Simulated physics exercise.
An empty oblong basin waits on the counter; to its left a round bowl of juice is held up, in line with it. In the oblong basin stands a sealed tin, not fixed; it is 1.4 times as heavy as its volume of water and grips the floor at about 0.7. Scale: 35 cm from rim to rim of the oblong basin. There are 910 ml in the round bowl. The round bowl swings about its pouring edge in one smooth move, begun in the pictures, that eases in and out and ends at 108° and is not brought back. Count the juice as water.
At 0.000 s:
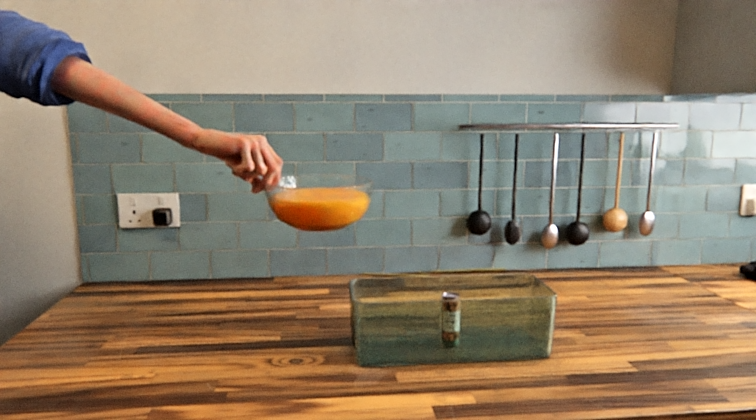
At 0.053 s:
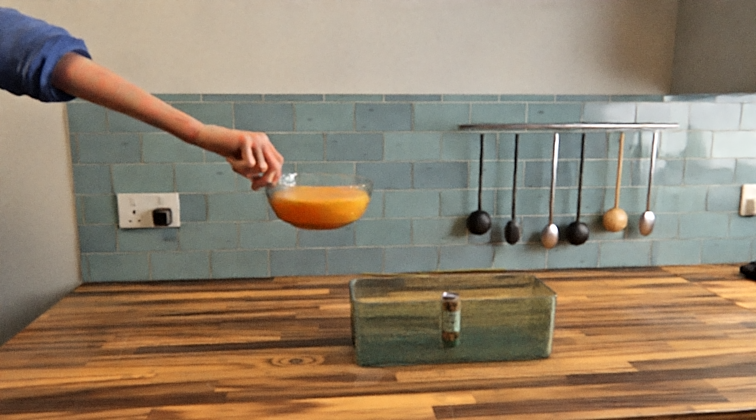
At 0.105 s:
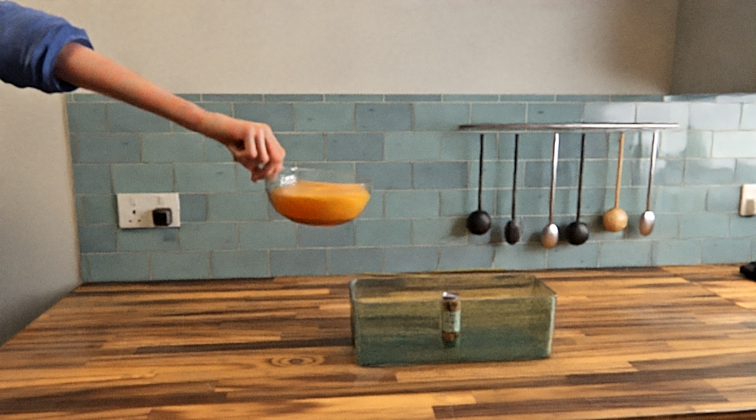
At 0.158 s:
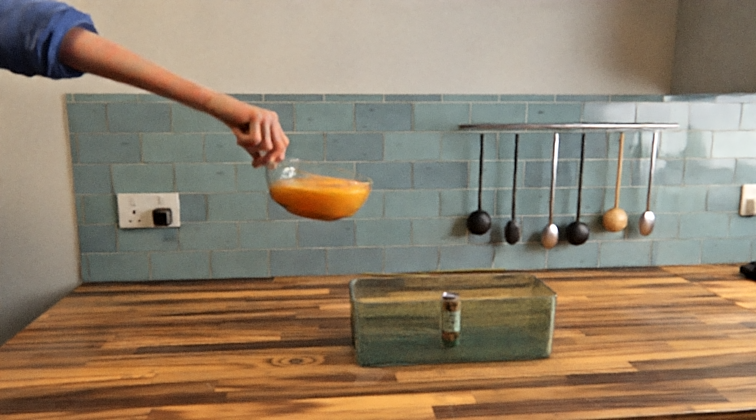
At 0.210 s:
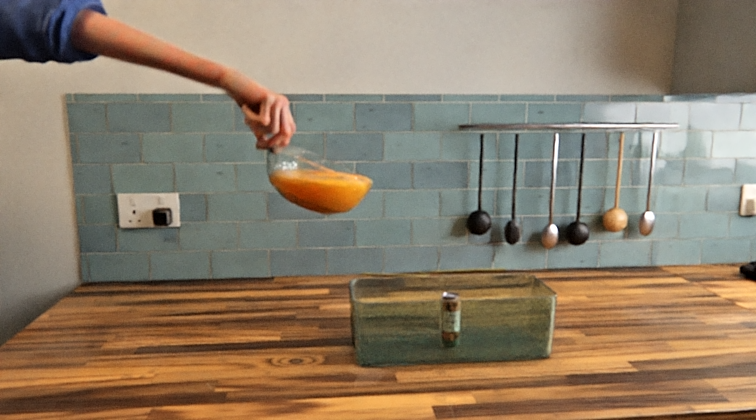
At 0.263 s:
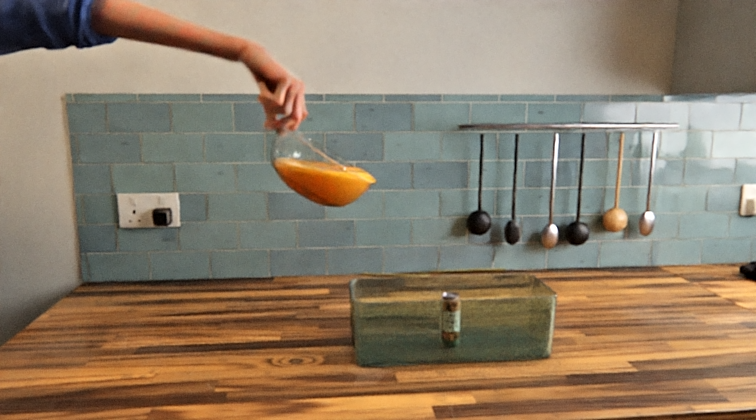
To begin with, a hand reaching in from the left holds a round glass bowl of orange juice level above a wooden counter, where an oblong glass basin sits to the right. The hand then rises and turns, tilting the bowl slowly at first, then more steeply, its right side lowest.
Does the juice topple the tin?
It keeps standing.
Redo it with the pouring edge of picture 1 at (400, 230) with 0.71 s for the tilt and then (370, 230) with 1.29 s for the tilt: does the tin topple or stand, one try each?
First it stays up; then it stays up.
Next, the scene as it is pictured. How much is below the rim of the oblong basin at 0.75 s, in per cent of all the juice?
Some 86 per cent.
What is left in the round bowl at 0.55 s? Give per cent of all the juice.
Near 24 in a hundred.
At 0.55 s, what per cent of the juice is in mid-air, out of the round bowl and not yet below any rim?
Near 70 in a hundred.
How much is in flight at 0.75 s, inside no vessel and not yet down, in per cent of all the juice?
Near 14 in a hundred.
By 0.55 s the tilt is 95° and 24 per cent is still to pour; the tin stands where it began.
By 0.75 s the tilt is 108° and 0 per cent is still to pour; the tin stands where it began.
By 0.97 s the tilt is 108° and 0 per cent is still to pour; the tin stands where it began.
By 1.21 s the tilt is 108° and 0 per cent is still to pour; the tin stands where it began.
At rest the tin stands where it began.
